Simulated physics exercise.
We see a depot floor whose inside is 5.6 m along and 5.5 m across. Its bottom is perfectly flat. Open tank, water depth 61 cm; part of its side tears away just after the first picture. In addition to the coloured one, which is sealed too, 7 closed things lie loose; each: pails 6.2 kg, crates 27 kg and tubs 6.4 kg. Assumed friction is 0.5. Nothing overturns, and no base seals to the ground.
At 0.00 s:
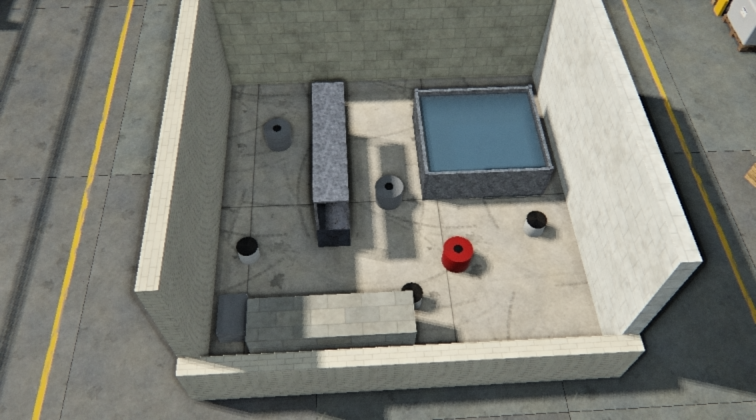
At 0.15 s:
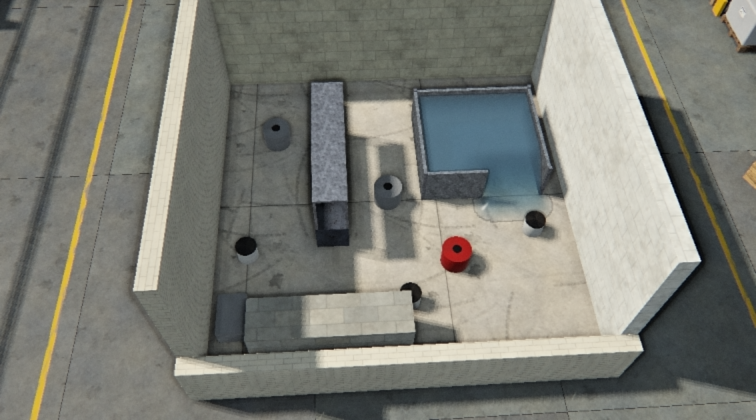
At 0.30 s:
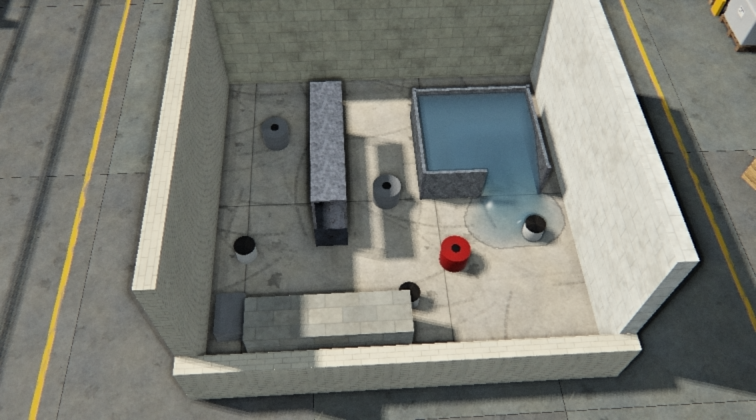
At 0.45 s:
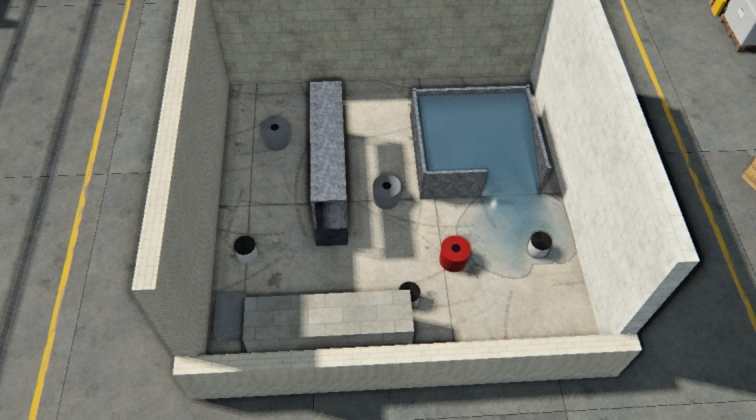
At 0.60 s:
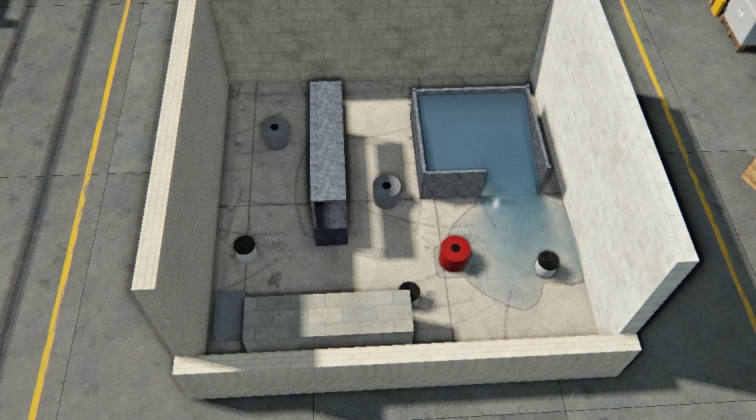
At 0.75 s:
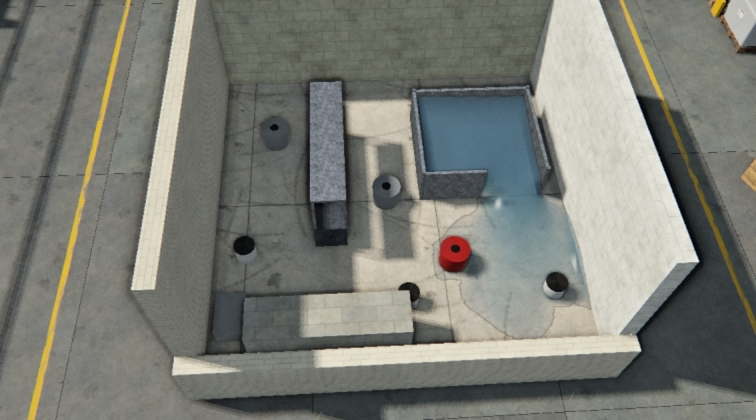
On a depot floor inside pale block walls, part of an open tank's side gave way and water spread across the ground, pushing a black-topped tub along while the red tub stayed put.
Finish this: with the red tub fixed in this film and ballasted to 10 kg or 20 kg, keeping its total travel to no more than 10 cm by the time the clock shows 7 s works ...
With neither.
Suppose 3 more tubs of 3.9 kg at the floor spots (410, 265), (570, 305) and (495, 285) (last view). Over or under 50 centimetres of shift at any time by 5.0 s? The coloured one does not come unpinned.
Item one beyond the mark, item two beyond the mark, item three beyond the mark.
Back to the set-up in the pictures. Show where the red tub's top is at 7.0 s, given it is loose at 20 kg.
Somewhere around (451, 222), I'd say.
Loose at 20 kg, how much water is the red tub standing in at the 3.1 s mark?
Depth: Approx. 6 cm.
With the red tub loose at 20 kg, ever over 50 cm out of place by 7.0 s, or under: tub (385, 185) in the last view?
It goes above it.
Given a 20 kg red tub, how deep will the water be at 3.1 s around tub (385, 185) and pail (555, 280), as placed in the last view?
First about 0 cm, second about 23 cm.
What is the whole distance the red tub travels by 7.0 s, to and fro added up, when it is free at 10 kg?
Total path: Roughly 200 cm.
After 1.4 s the red tub would be 0 cm from its start with 10 kg and 0 cm from its start with 20 kg; 2 cm of water round it then.
After 3.1 s the red tub would be 11 cm from its start with 10 kg and 0 cm from its start with 20 kg; 6 cm of water round it then.
After 4.9 s the red tub would be 85 cm from its start with 10 kg and 39 cm from its start with 20 kg; 7 cm of water round it then.
After 7.0 s the red tub would be 54 cm from its start with 10 kg and 47 cm from its start with 20 kg; 6 cm of water round it then.
